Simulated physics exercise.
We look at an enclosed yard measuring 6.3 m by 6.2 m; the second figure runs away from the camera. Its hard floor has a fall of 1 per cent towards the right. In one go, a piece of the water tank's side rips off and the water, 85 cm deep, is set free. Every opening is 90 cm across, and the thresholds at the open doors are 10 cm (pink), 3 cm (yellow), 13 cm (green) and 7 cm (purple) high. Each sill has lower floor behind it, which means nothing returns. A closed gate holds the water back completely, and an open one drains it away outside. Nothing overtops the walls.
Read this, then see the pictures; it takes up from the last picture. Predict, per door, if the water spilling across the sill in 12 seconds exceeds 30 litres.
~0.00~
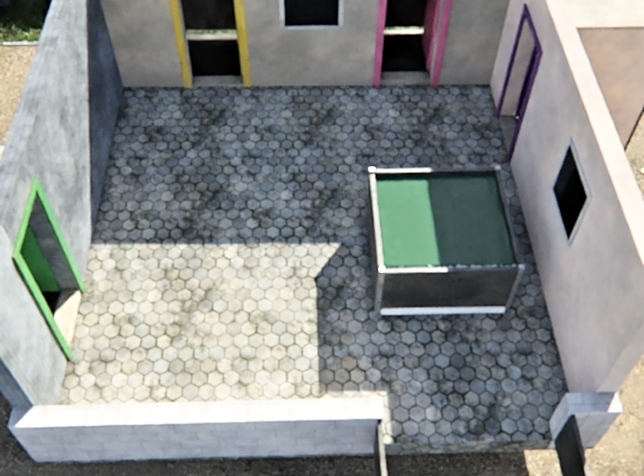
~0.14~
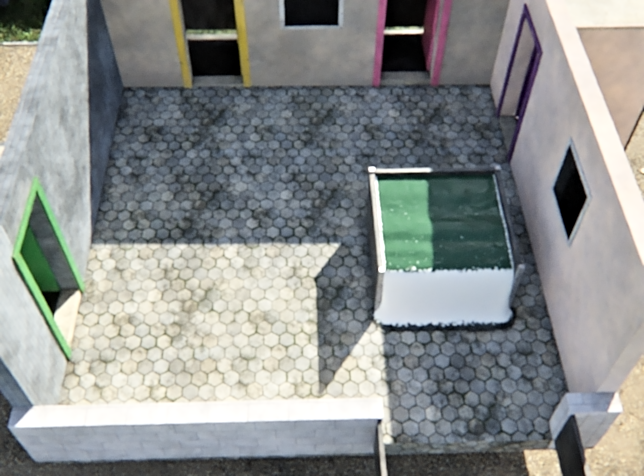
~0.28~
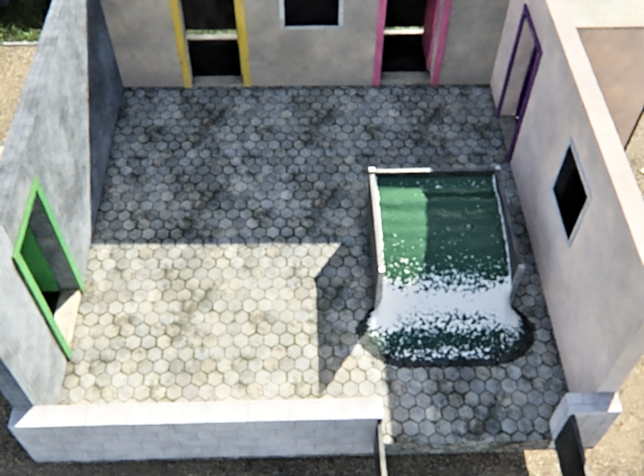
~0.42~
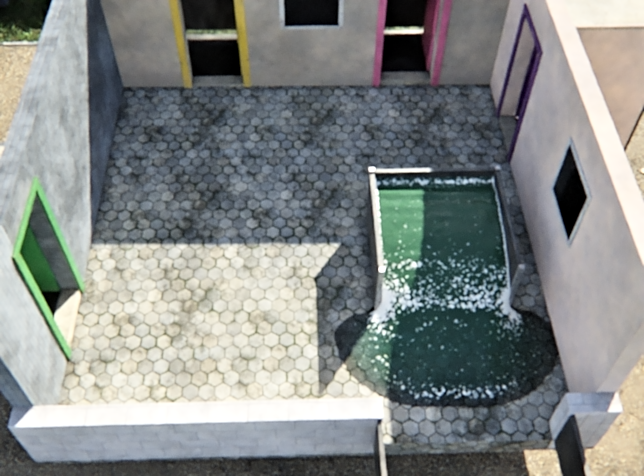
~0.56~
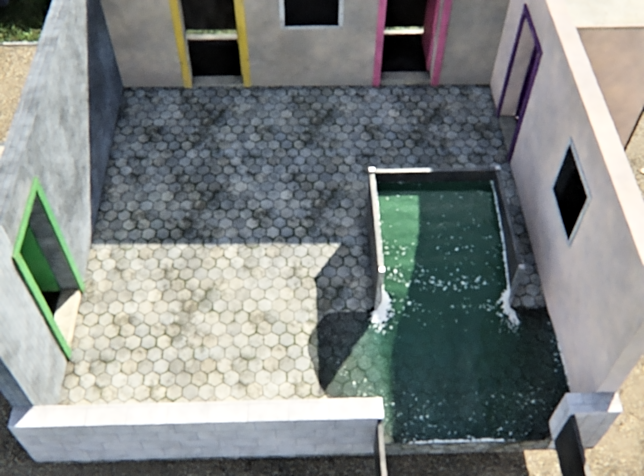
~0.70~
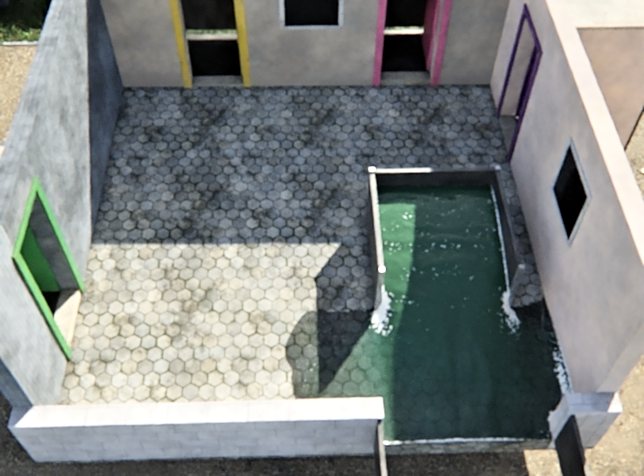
Prediction: The pink door does not exceed 30 litres; the yellow door does not exceed 30 litres; the green door does not exceed 30 litres; the purple door does not exceed 30 litres.
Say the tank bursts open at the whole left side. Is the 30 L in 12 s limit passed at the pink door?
Then: Pink short of it.
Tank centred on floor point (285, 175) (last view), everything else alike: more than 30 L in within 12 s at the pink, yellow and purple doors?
Against the limit, the pink door stays within it, the yellow door exceeds it and the purple door stays within it.
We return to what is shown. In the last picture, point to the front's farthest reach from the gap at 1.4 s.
That's around (160, 429) in the last picture.
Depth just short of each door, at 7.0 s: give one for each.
Centimetres: Pink 2 / yellow 0 / green 2 / purple 2.
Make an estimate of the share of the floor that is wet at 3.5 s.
Covered: Roughly 35 per cent.
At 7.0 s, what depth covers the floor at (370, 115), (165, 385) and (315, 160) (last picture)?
Around 0 cm, 3 cm and 0 cm.
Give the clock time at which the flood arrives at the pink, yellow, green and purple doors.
Doors: Pink 6.5 s / yellow 8.0 s / green 2.8 s / purple 4.0 s.
After 1.4 s water covers 15 % of the floor and is deepest (44 cm) near (574, 420); pink door not reached, yellow door not reached, green door not reached, purple door not reached.
After 2.2 s water covers 25 % of the floor and is deepest (26 cm) near (574, 420); pink door not reached, yellow door not reached, green door not reached, purple door not reached.
After 3.5 s water covers 35 % of the floor and is deepest (13 cm) near (574, 420); pink door not reached, yellow door not reached, green door 8 cm at the sill, 0 L in, purple door not reached.
After 7.0 s water covers 55 % of the floor and is deepest (6 cm) near (559, 420); pink door 2 cm at the sill, 0 L in, yellow door not reached, green door 2 cm at the sill, 0 L in, purple door 2 cm at the sill, 0 L in.
After 12.0 s water covers 50 % of the floor and is deepest (4 cm) near (574, 420); pink door 2 cm at the sill, 0 L in, yellow door 1 cm at the sill, 0 L in, green door 0 cm at the sill, 0 L in, purple door 3 cm at the sill, 0 L in.
